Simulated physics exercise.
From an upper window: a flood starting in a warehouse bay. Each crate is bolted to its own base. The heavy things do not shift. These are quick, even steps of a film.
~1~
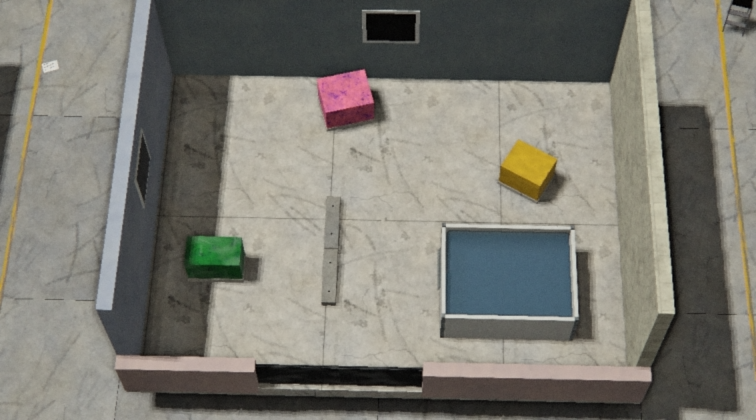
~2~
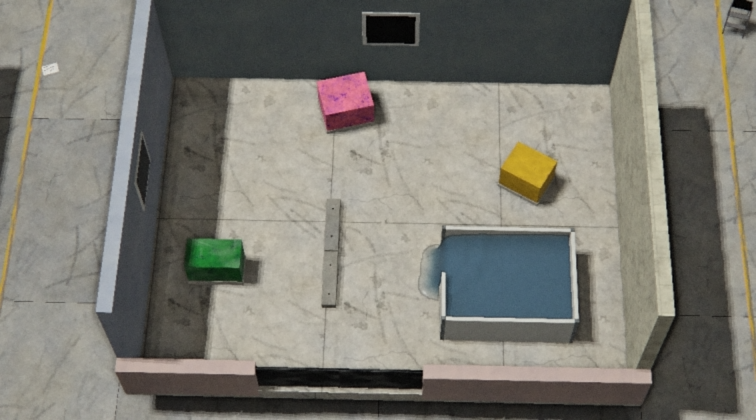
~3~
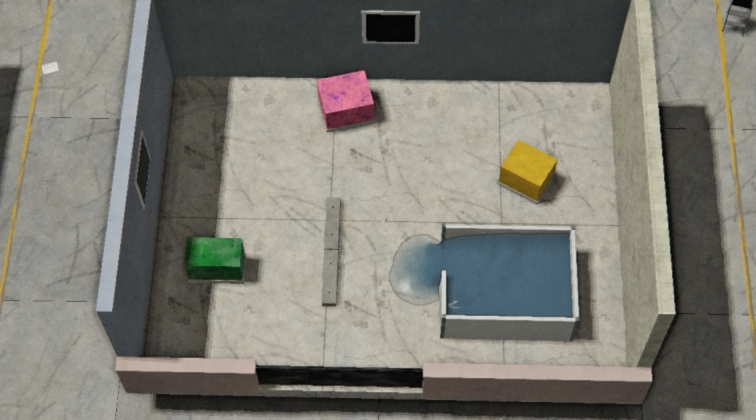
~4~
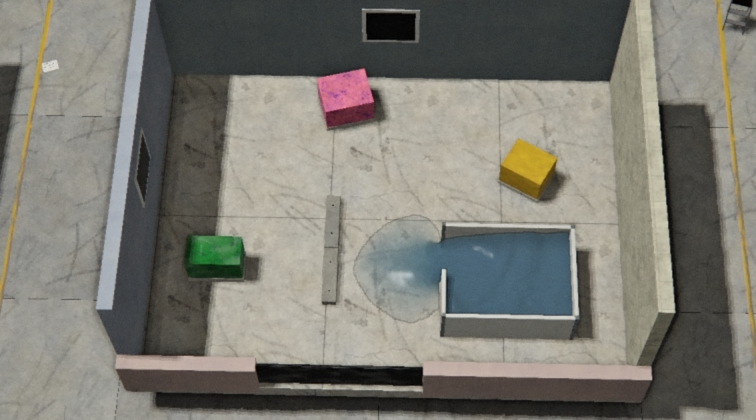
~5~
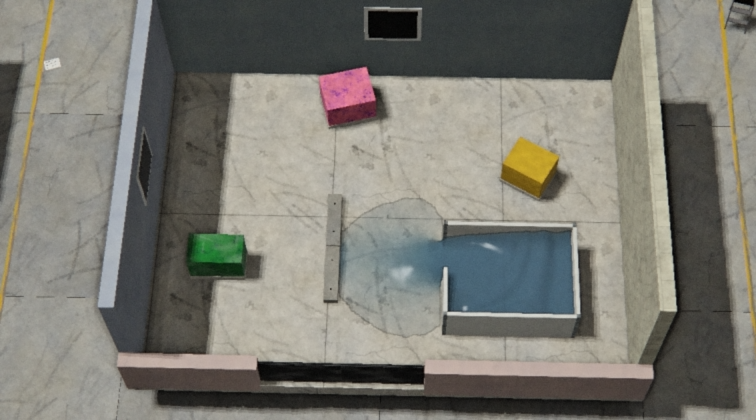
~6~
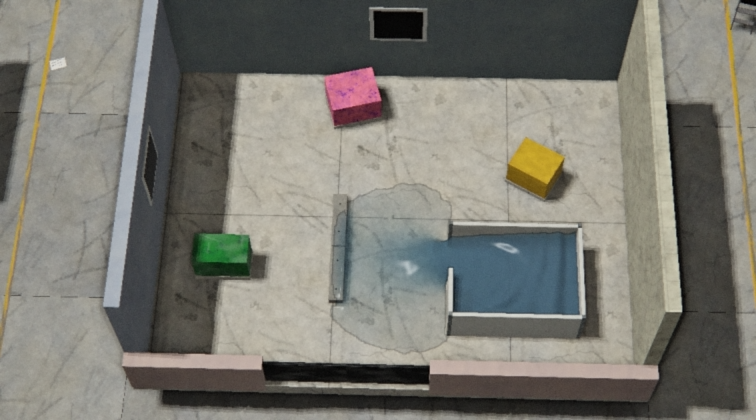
Water pouring from the left side of a white-walled tank, spreading across a walled concrete floor and reaching a low grey barrier.
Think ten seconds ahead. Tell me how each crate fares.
The pink crate gets wet; the yellow crate stays dry; the green crate gets wet.
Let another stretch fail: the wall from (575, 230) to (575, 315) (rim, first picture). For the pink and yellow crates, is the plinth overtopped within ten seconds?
In short: Pink crate is topped, yellow crate takes water.
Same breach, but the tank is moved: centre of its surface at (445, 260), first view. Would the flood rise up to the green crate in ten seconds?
Green is soaked.
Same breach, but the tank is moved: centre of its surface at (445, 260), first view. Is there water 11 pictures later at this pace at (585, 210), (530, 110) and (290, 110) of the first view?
In that order: No water, not flooded, flooded.
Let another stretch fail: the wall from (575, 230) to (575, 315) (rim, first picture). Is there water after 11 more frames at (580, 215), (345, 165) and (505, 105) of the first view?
In turn: Awash, no water, awash.
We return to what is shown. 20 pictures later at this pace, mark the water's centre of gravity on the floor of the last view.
Close to (381, 257).
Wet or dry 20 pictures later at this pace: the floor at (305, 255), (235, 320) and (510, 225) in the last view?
In turn: Awash, under water, free of water.
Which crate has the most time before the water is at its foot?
The yellow crate.
A moment on, water covers 25 % of the floor; the pink crate water round its plinth, the yellow crate not reached, the green crate not reached.
Next, water covers 45 % of the floor; the pink crate water round its plinth, the yellow crate not reached, the green crate water round its plinth.
Then, water covers 65 % of the floor; the pink crate water round its plinth, the yellow crate not reached, the green crate water round its plinth.
Later, water covers 75 % of the floor; the pink crate water round its plinth, the yellow crate water round its plinth, the green crate water round its plinth.
In the end, water covers 95 % of the floor; the pink crate was topped, the yellow crate stayed above the water, the green crate was topped.
